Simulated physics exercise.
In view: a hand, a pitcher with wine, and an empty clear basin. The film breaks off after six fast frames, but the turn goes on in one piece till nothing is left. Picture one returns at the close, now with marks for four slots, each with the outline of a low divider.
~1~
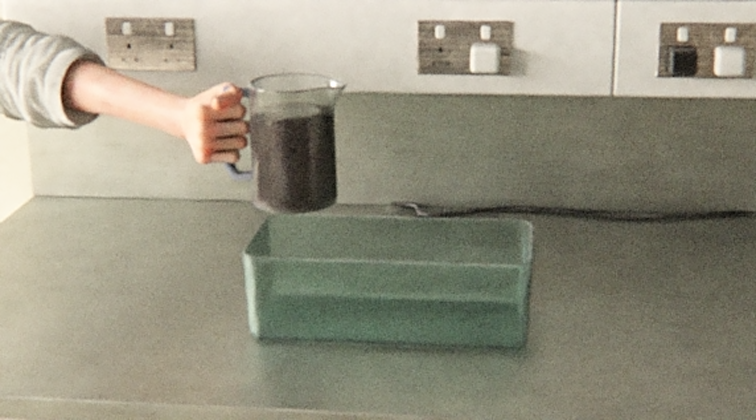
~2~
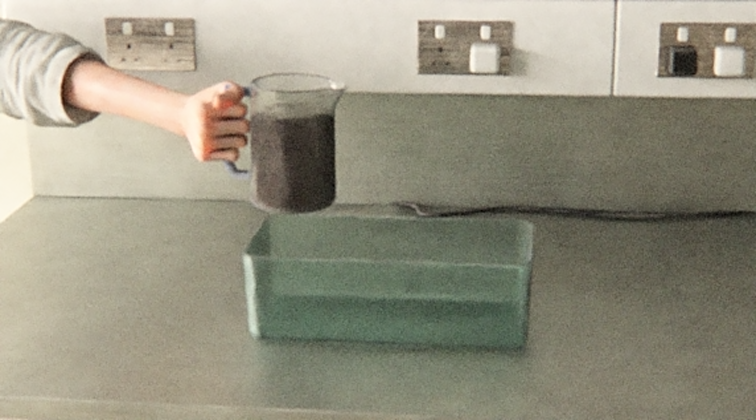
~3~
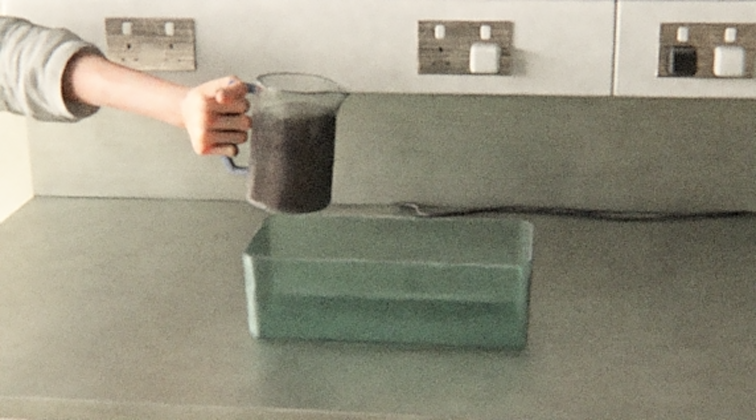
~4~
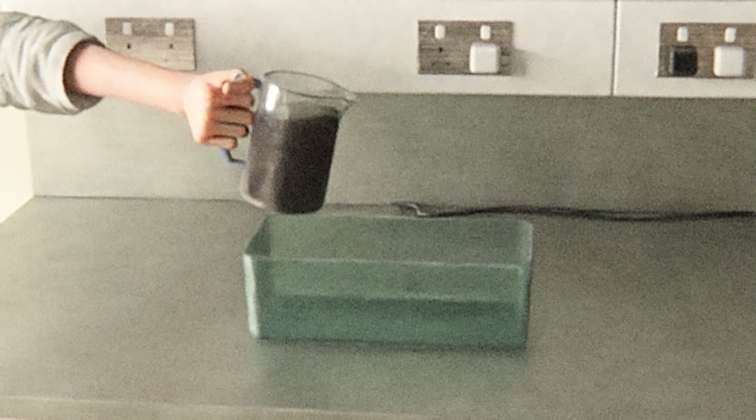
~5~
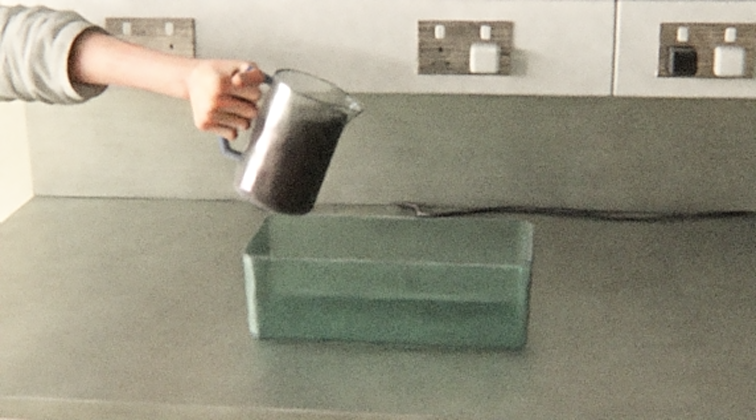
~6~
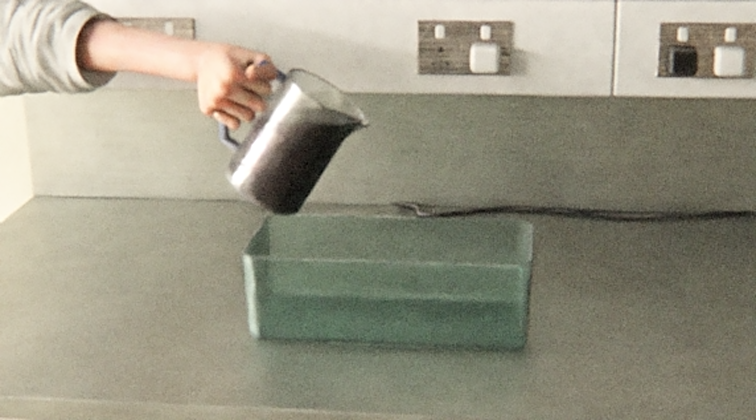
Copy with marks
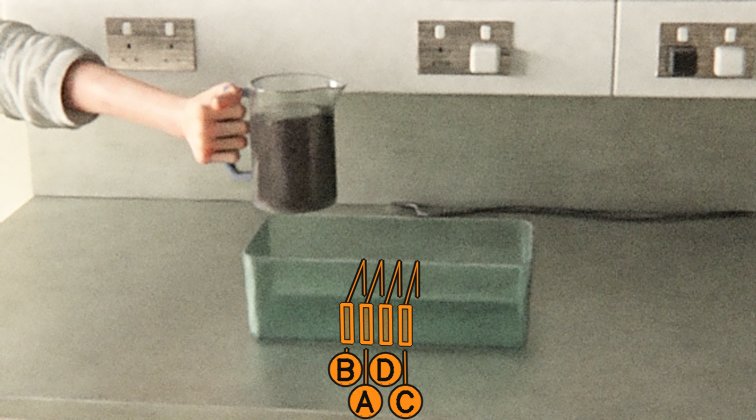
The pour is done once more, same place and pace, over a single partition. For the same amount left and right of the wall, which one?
It is C.
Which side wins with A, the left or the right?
The right one.
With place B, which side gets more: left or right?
The right one.
In orange, A at (366, 349); B at (346, 348); C at (404, 351); D at (385, 350).
For place A, about 3 % ends left of the wall and 96 % right of it.
For place B, about 4 % ends left of the wall and 96 % right of it.
For place C, about 50 % ends left of the wall and 49 % right of it.
For place D, about 20 % ends left of the wall and 79 % right of it.
